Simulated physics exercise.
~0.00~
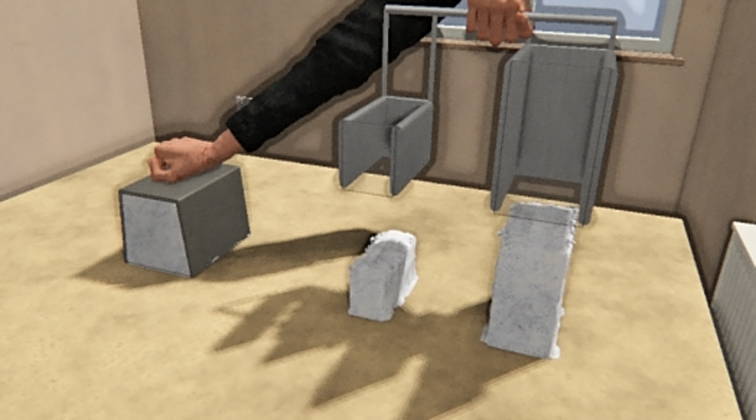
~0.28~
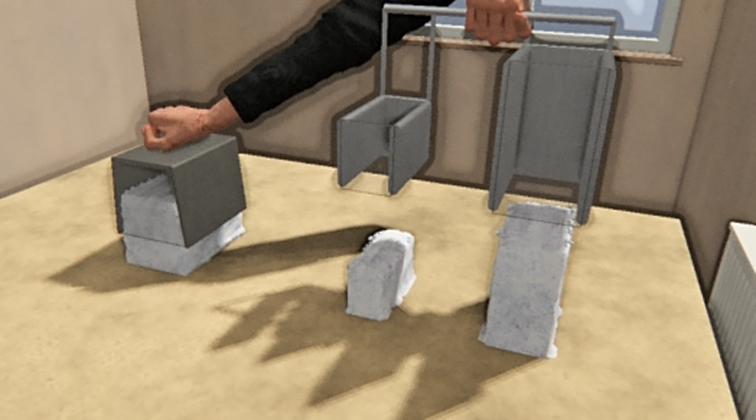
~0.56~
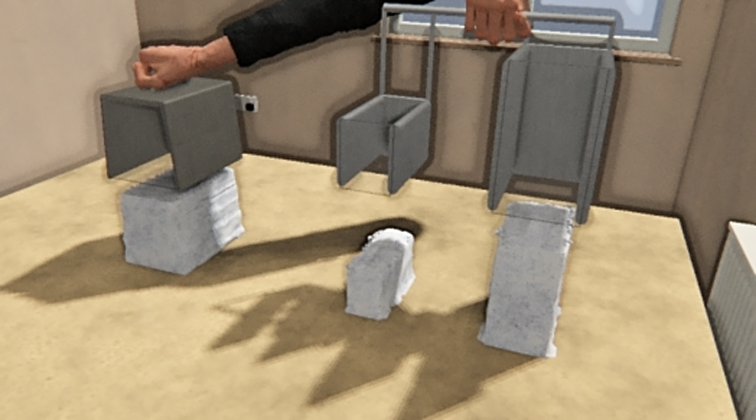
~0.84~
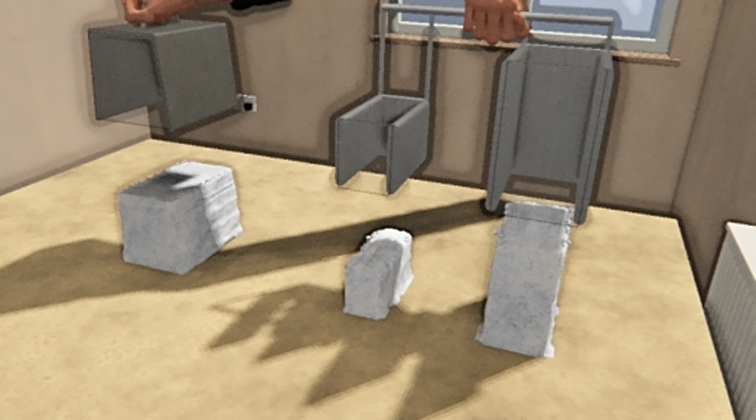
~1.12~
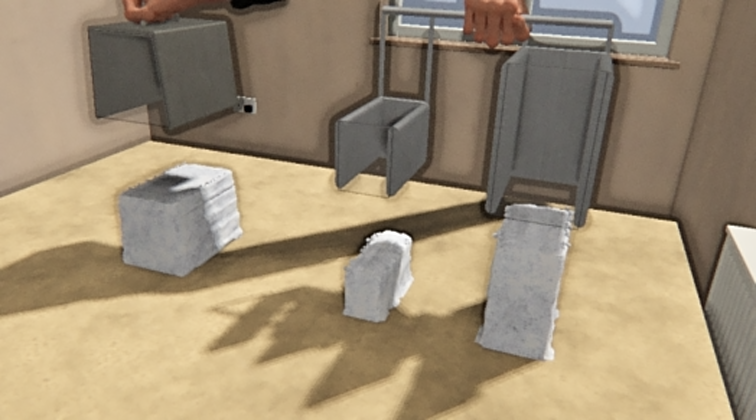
Grey tin lifted straight up by a hand, uncovering a pale block that stays standing on the table beside two others.
